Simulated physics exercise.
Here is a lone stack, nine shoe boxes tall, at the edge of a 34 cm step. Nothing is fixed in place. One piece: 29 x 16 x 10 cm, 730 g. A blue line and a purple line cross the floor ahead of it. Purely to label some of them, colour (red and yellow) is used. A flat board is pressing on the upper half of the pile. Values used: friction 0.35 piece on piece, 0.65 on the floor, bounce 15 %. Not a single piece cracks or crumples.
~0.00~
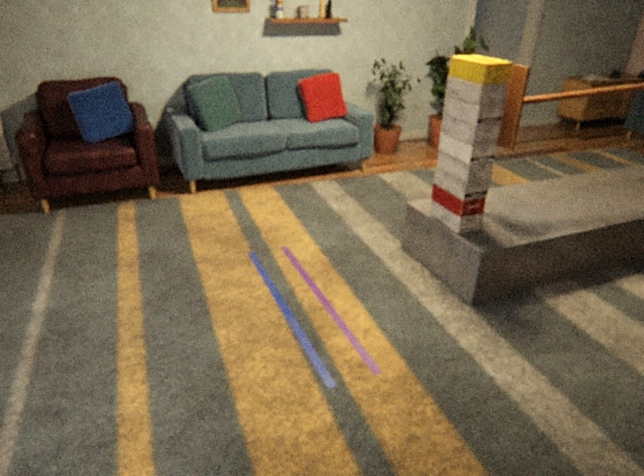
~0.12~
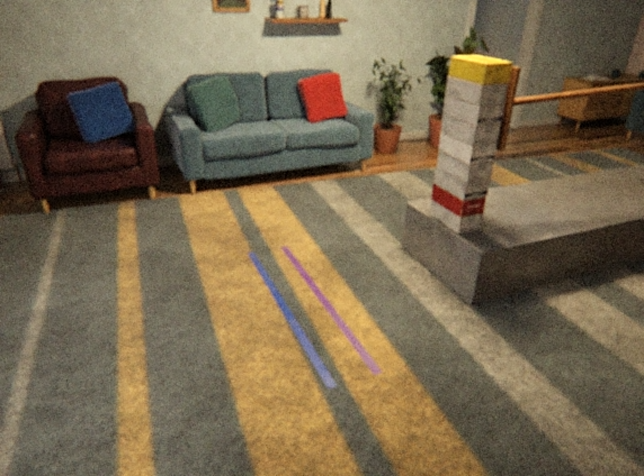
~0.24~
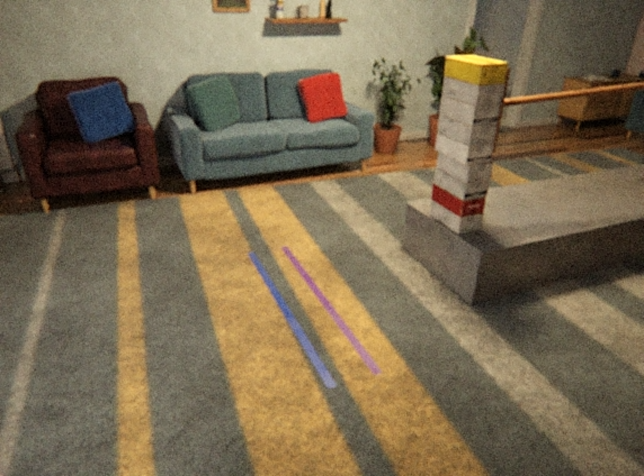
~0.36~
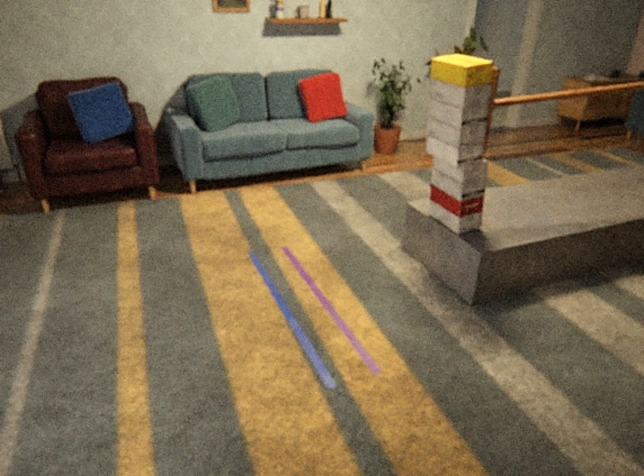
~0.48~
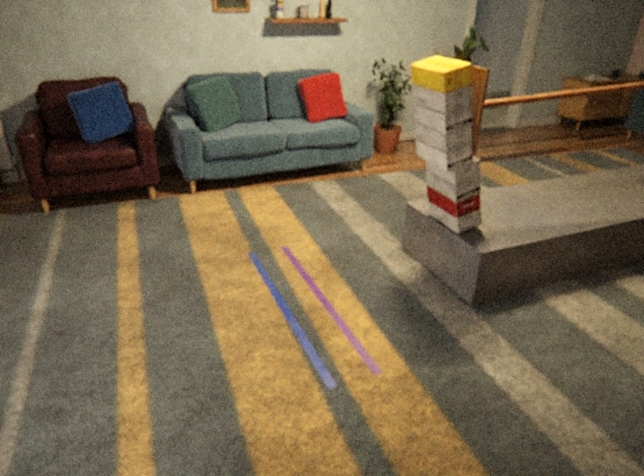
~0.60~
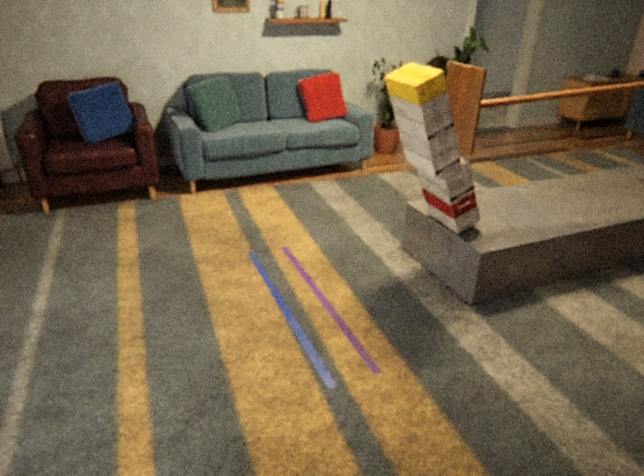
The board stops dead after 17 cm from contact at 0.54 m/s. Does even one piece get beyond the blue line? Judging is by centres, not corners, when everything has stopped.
I'd say the line is overrun.
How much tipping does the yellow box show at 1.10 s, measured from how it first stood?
Angle from initial pose, roughly 90 deg - estimate.
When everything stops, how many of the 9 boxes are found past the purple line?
3 in all.
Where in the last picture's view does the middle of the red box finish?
I'd point at about (406, 268).
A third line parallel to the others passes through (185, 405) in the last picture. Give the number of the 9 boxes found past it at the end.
The answer is 0.
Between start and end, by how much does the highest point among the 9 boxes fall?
100 cm.
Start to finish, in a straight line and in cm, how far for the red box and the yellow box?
Moved: Red 50, yellow 165.
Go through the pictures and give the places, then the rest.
In the first picture (places mark the middle of the side facing us), board (523, 99) 11 cm short; purple line, near end, (365, 356); blue line, near end, (321, 368); red box (446, 200); yellow box (466, 70); nothing disturbed.
In the second picture, board (513, 99) 43 mm short; yellow box (466, 70).
In the third picture, board (504, 100) 22 mm in; yellow box (462, 70) shifted 29 mm; 5 disturbed, none past the blue line.
In the fourth picture, board (494, 101) 9 cm in; yellow box (447, 72) leaning 5°; red box (444, 201) leaning 5°; 9 disturbed, none past the blue line.
In the fifth picture, board (483, 102) 15 cm in; yellow box (426, 79) leaning 13°; red box (441, 202) leaning 13°; 9 disturbed, none past the blue line.
In the sixth picture, board (480, 102) 17 cm in, stopped; purple line, near end, (365, 356); blue line, near end, (321, 368); yellow box (402, 91) leaning 23°, 52 mm lower; red box (437, 204) leaning 23°; steepest lean 23°, the box at (444, 146); 9 disturbed, none past the blue line.
After 0.72 s, none of the 9 boxes past the blue line, 9 disturbed; yellow box leaning 36°, 14 cm lower; red box leaning 36°.
After 0.88 s, none of the 9 boxes past the blue line, 9 disturbed; red box leaning 62°, 34 mm lower; yellow box leaning 61°, 43 cm lower.
After 1.10 s, 1 of the 9 boxes past the blue line; red box on its side; yellow box on its side.
At rest (1.9 s), 1 of the 9 boxes past the blue line; yellow box on its side; red box on its side. The farthest middle lies 12 cm beyond that line. As the last picture would show them, middles, yellow box near (263, 299), red box near (406, 268).
